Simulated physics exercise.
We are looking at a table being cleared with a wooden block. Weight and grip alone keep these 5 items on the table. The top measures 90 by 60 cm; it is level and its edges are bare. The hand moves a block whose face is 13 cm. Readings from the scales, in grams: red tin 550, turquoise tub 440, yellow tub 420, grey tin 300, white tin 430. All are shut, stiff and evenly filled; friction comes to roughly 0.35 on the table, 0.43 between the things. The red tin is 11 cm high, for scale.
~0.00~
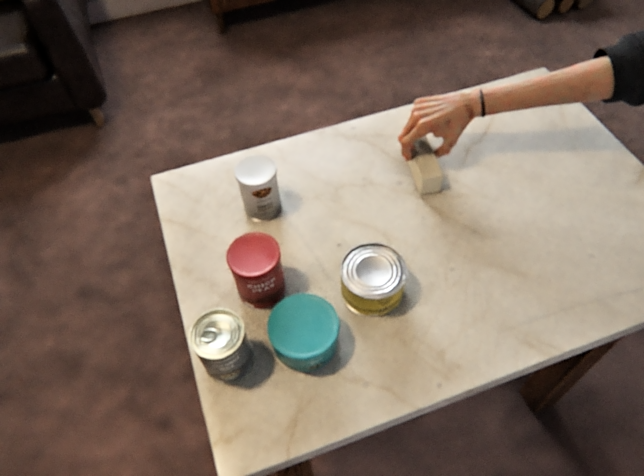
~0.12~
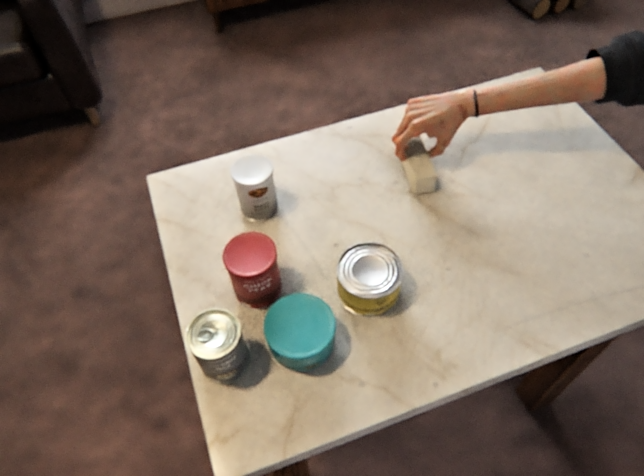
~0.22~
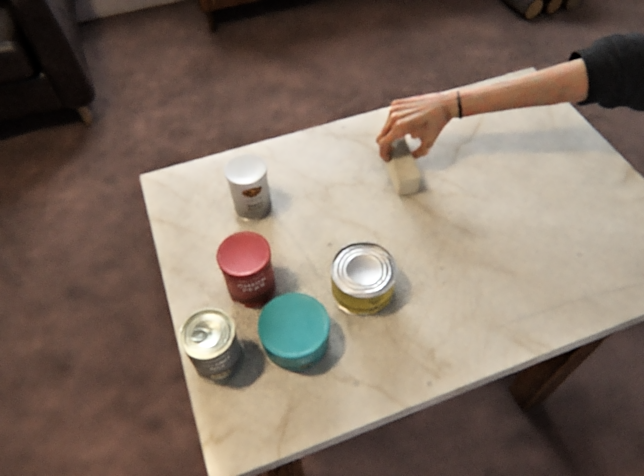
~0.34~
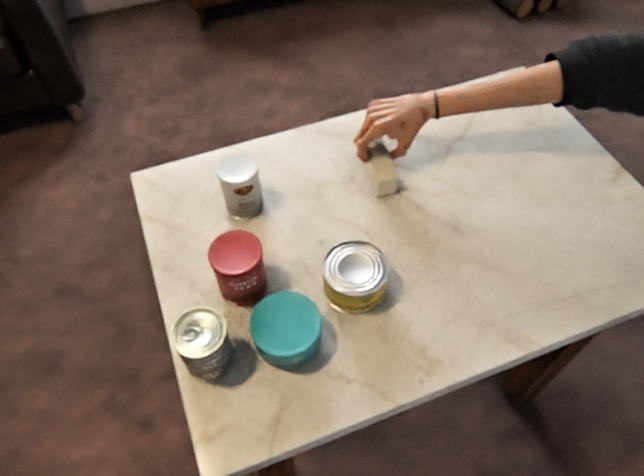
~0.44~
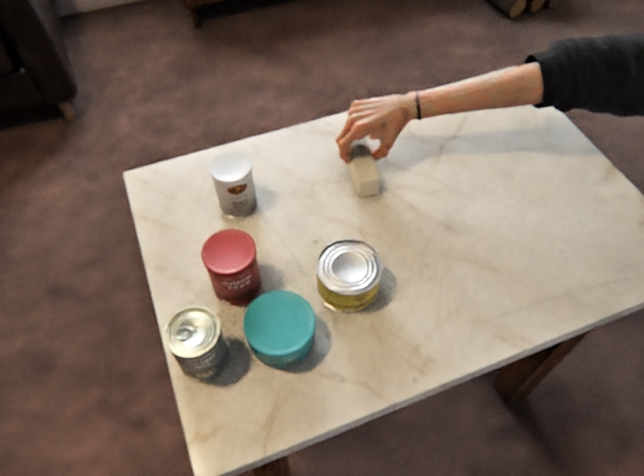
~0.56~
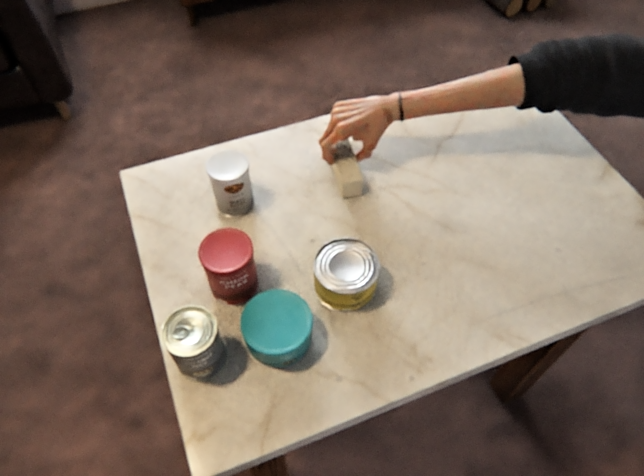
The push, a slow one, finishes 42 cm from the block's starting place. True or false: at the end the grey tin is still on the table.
True.
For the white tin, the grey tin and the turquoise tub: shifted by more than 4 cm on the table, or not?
Well, the white tin winds up somewhere else; the grey tin remains where it was; and the turquoise tub remains where it was.
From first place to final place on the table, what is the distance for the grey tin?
It ends up around 0 cm from its start.
After 1.06 s, pusher on by 21 cm.
After 1.46 s, pusher on by 30 cm; white tin moved 4 cm.
After 1.76 s, pusher on by 36 cm; white tin moved 11 cm.
After 1.96 s, pusher on by 41 cm; white tin moved 15 cm.
In the end (2.4 s), not toppled but over 4 cm from the start, white tin; the other 4 under 4 cm from the start. At the end, from the last picture's camera, grey tin near (196, 345).
